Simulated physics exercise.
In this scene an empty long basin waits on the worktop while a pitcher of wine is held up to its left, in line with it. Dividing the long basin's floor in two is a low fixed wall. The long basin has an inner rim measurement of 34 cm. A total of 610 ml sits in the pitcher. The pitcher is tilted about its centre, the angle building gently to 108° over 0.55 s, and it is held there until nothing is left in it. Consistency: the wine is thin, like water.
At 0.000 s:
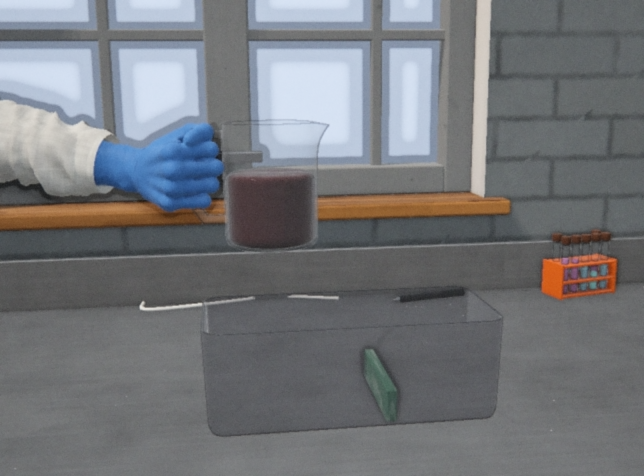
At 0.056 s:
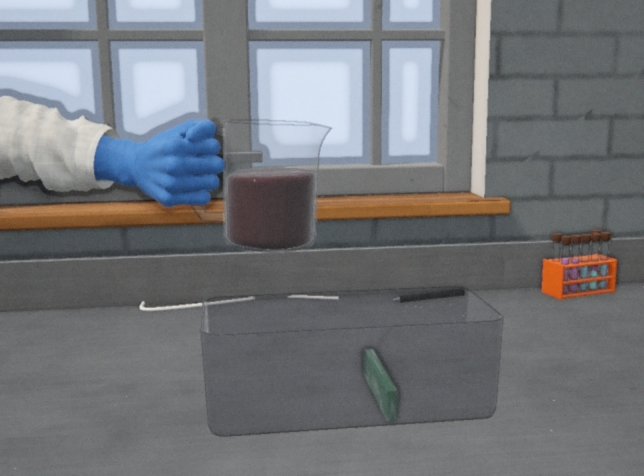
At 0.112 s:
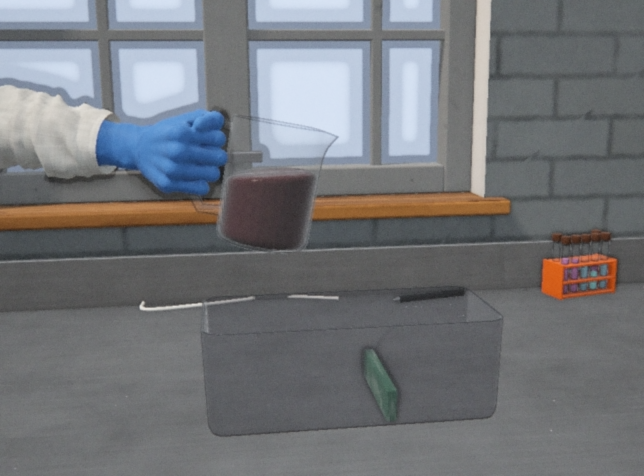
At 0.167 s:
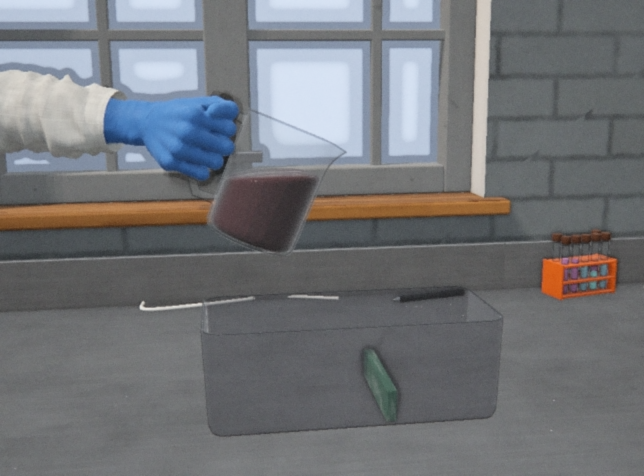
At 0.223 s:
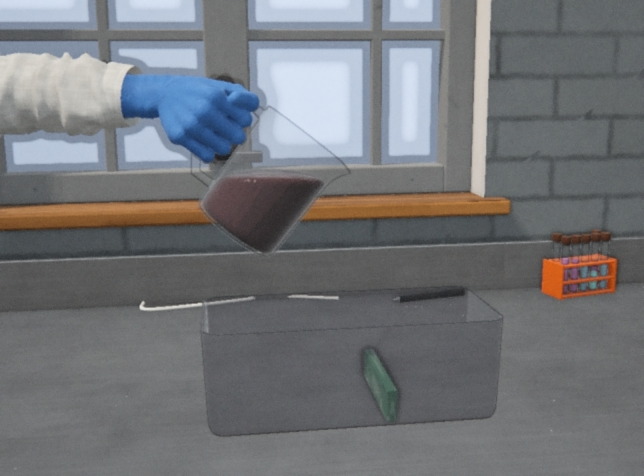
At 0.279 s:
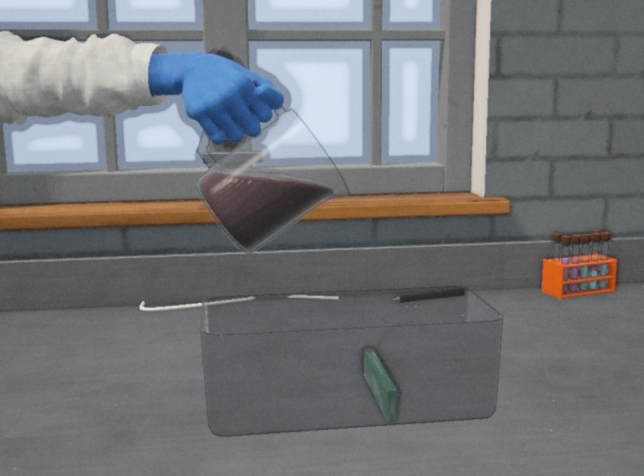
A blue-gloved hand held a clear pitcher of dark reddish wine above a long, empty see-through basin, then rose slightly and steadily tilted the pitcher to the right until it leaned steeply.
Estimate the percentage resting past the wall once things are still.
I would say roughly 70 percent.
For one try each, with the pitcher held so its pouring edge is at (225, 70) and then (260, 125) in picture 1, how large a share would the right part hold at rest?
In order, 15 and 10 per cent.
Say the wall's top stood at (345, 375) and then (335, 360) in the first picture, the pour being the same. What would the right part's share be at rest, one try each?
85 in a hundred, followed by 90 in a hundred.
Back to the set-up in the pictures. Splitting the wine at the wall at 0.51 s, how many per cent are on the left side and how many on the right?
Roughly 6 sits left and 5 sits right.
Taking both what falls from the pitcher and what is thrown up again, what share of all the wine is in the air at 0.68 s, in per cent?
It comes to some 18 percent of the total.
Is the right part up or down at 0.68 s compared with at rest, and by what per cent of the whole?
A gain, roughly 20 percent.
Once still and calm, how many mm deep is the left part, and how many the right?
On the left it stands about 6 mm, on the right about 26 mm.
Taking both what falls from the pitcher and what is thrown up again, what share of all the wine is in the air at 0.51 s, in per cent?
Some 28 per cent.
By 0.51 s the tilt is 107° and 60 per cent is still to pour, 6 is left of the wall and 5 right of it.
By 0.68 s the tilt is 108° and 17 per cent is still to pour, 15 is left of the wall and 51 right of it.
By 0.86 s the tilt is 108° and 3 per cent is still to pour, 21 is left of the wall and 67 right of it.
By 1.05 s the tilt is 108° and 0 per cent is still to pour, 27 is left of the wall and 70 right of it.
At rest 28 per cent lies left of the wall, 70 right of it and 2 outside.
